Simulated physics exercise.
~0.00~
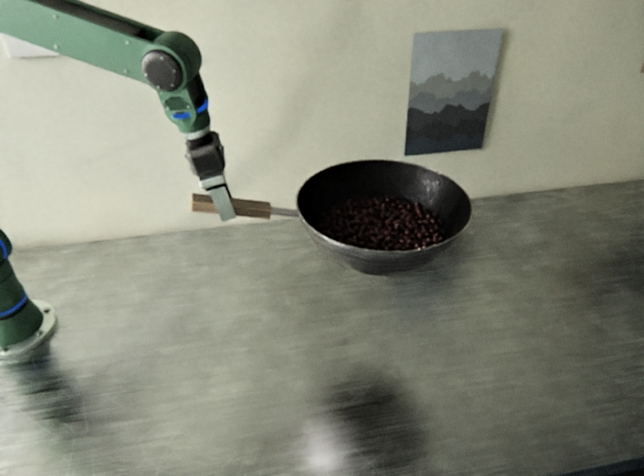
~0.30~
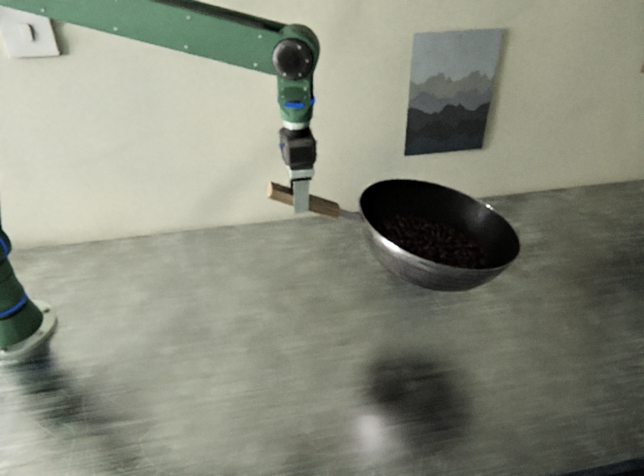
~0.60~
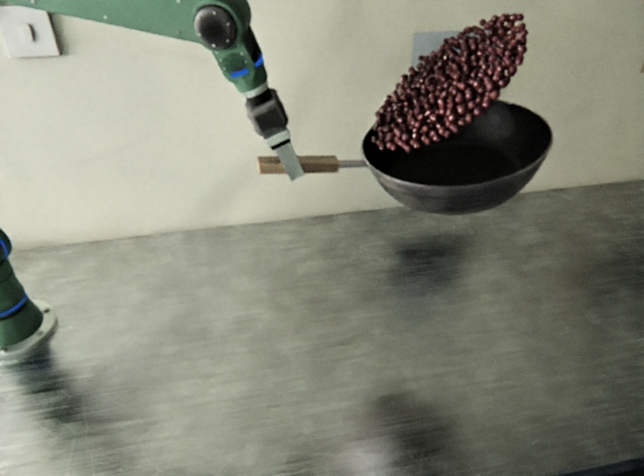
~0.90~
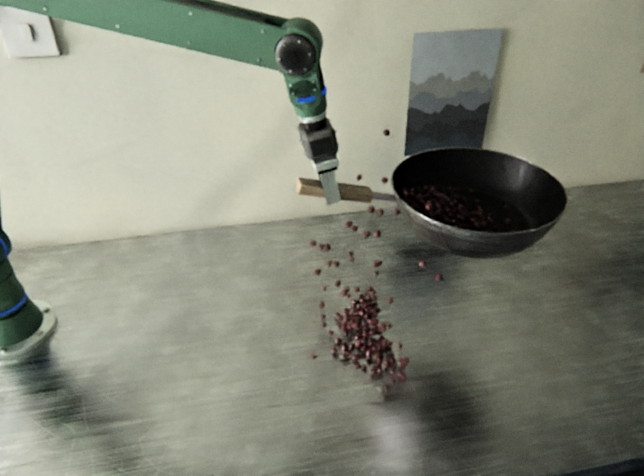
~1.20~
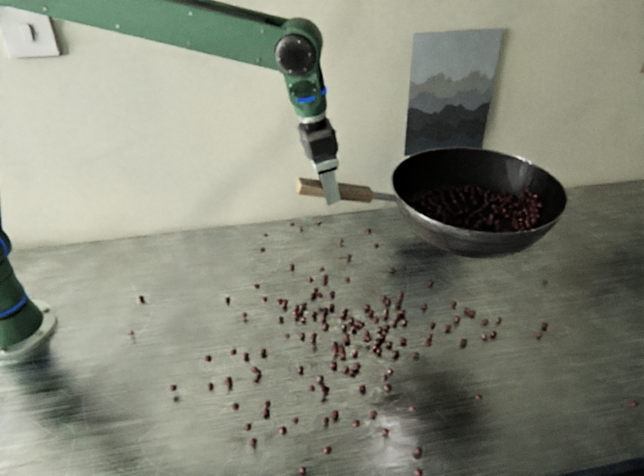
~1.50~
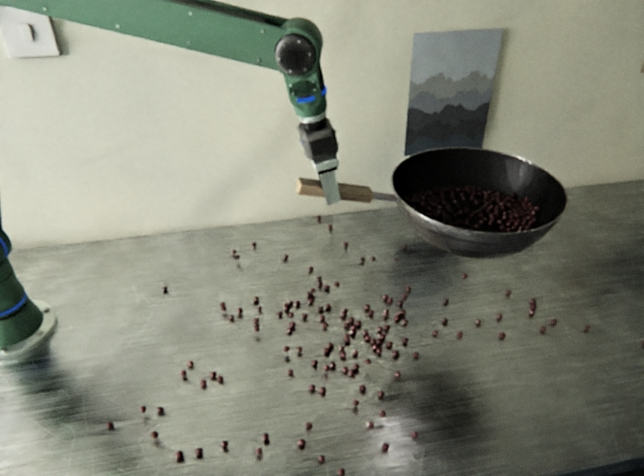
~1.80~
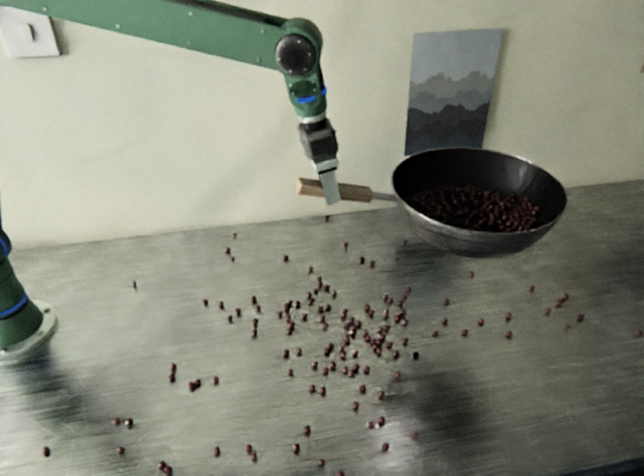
A green robot arm swung a dark frying pan of reddish-brown beads to the right, then jerked it upward, tossing the heap into the air. Many fell back into the pan, but the rest spilled and scattered across the grey table below.
